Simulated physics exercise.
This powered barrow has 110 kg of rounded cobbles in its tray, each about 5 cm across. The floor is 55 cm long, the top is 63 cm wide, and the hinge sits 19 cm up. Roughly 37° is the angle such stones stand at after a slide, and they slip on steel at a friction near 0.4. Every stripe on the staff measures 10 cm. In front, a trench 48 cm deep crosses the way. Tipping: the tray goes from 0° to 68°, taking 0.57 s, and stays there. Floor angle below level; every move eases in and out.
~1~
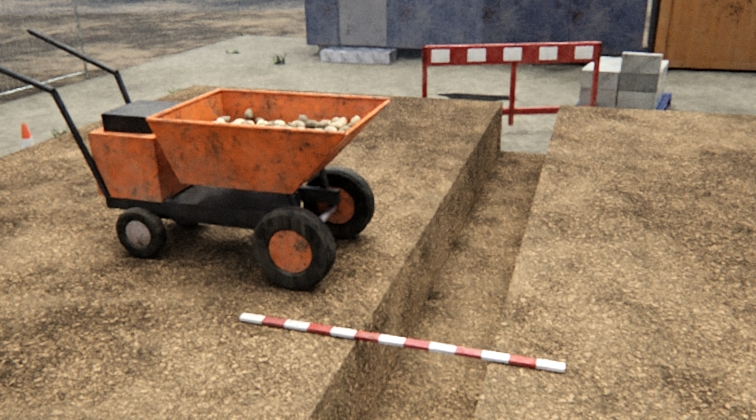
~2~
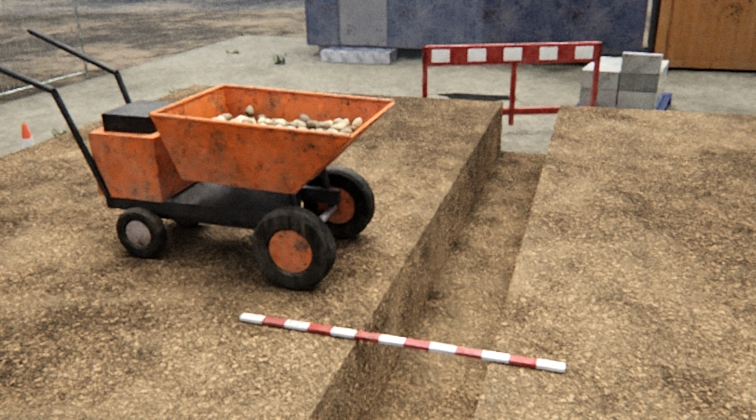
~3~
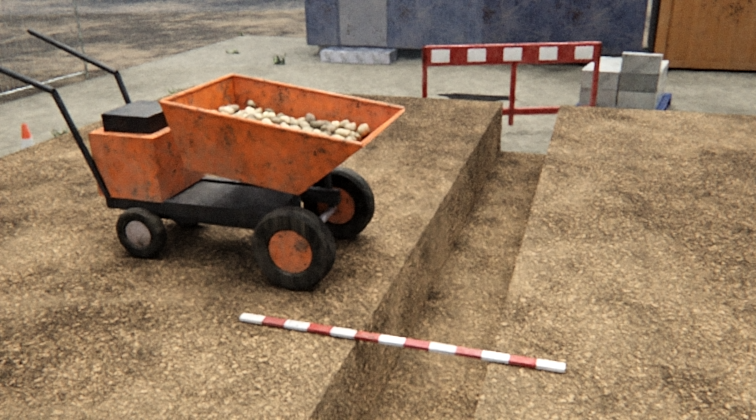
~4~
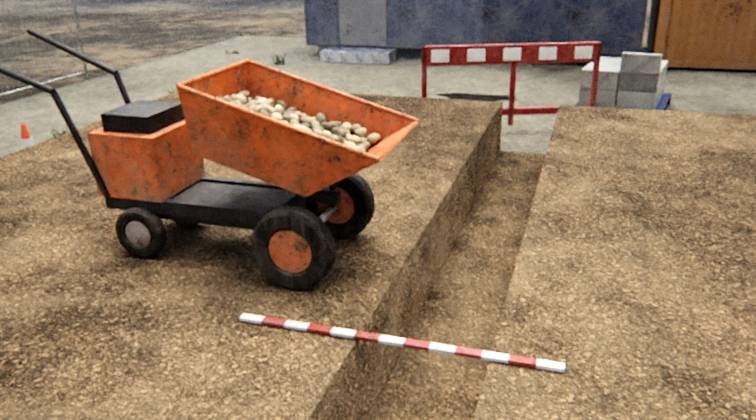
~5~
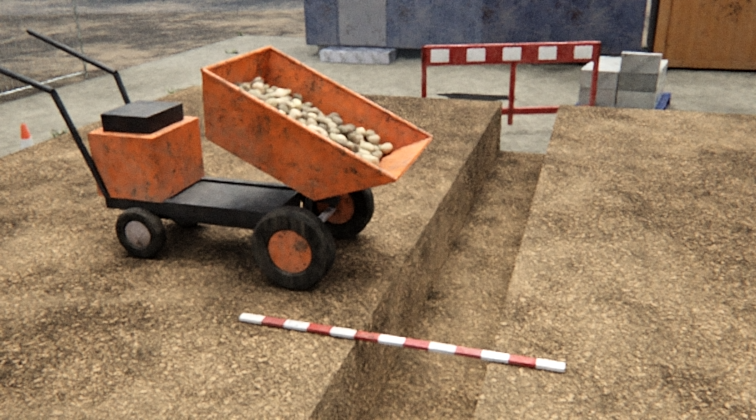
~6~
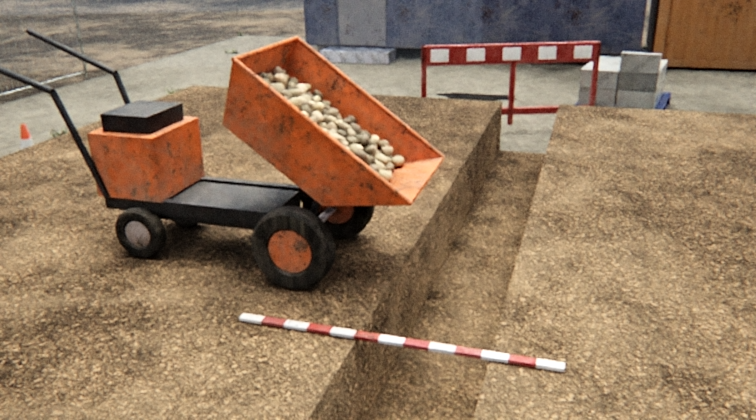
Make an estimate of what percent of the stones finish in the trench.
About 75 percent.
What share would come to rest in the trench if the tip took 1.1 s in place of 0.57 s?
In that case some 95 per cent.
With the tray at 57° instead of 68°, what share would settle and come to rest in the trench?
Around 65 per cent would finish in the trench.
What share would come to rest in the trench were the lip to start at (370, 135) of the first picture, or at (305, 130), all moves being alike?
First place: Near 50%; second place: Near 100%.
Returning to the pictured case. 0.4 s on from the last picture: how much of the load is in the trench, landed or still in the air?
Approx. 15 % of the load.
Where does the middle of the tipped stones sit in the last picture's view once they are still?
The stones end up centred near (483, 357).
Then, 0.1 s after the last picture the floor is at 58°, 100 % in the tray; the foremost stones are at (406, 216).
Then, 0.4 s after the last picture the floor is at 68°, 85 % in the tray, 15 % in the trench; the foremost stones are at (491, 295).
Then, 0.7 s after the last picture the floor is at 68°, 18 % in the tray, 58 % in the trench, 24 % past the trench; the foremost stones are at (672, 311).
Then, 2.7 s after the last picture the floor is at 68°, 0 % in the tray, 75 % in the trench, 25 % past the trench; the foremost stones are past the picture's edge.
